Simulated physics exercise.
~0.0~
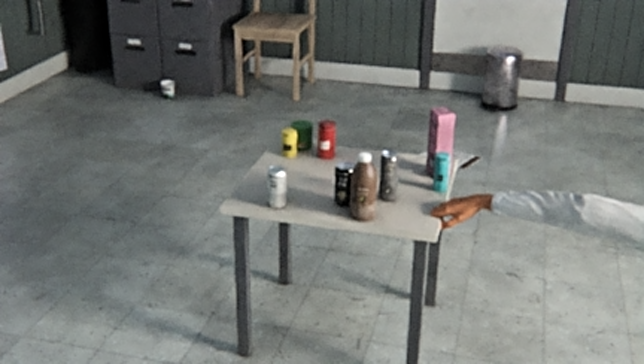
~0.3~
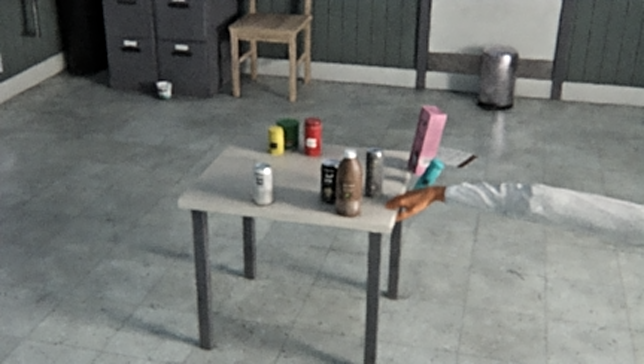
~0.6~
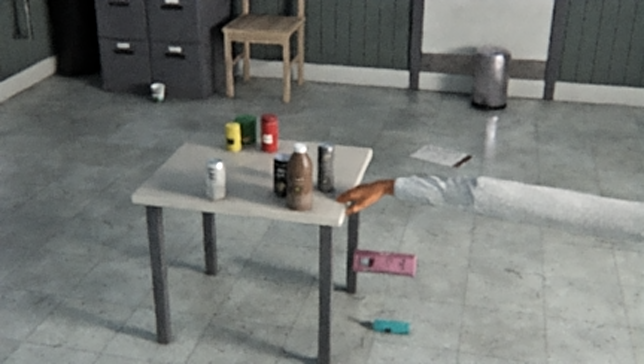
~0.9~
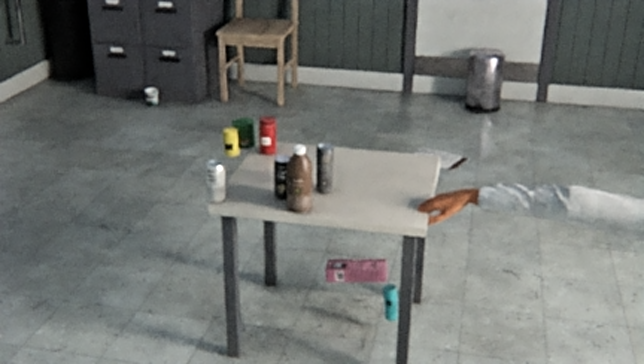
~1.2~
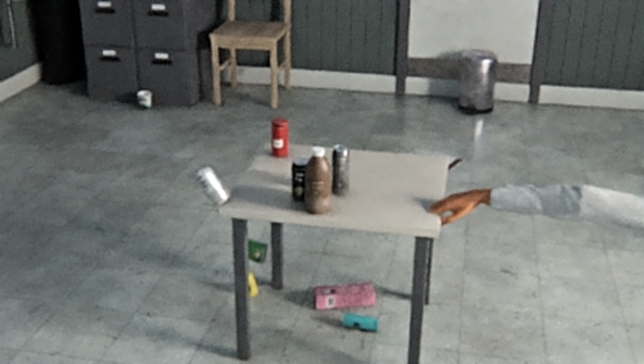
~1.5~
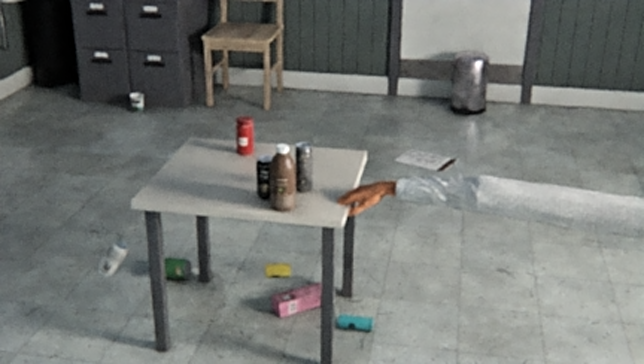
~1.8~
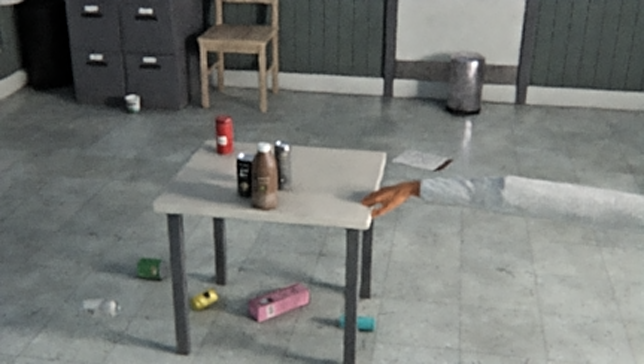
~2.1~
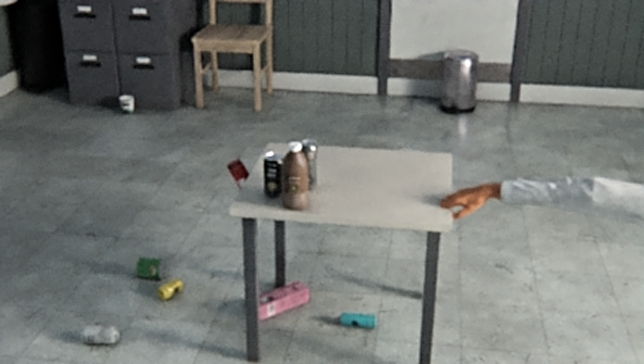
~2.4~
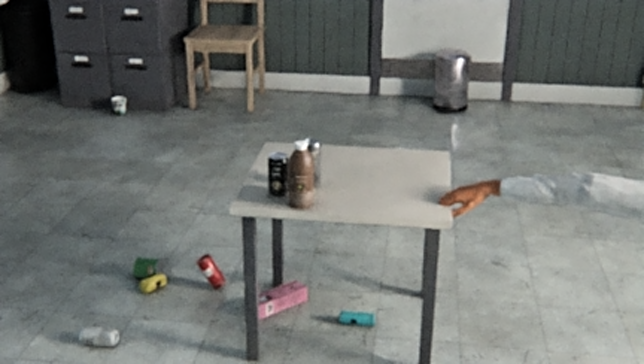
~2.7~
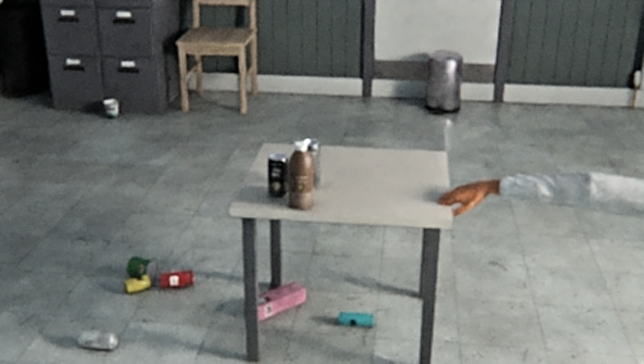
We see a hand shove a small table left and right repeatedly, sending a pink carton and turquoise shaker to the floor, then yellow, green and white containers, and finally a red jar, while a brown bottle, black can and grey can remain standing on top.
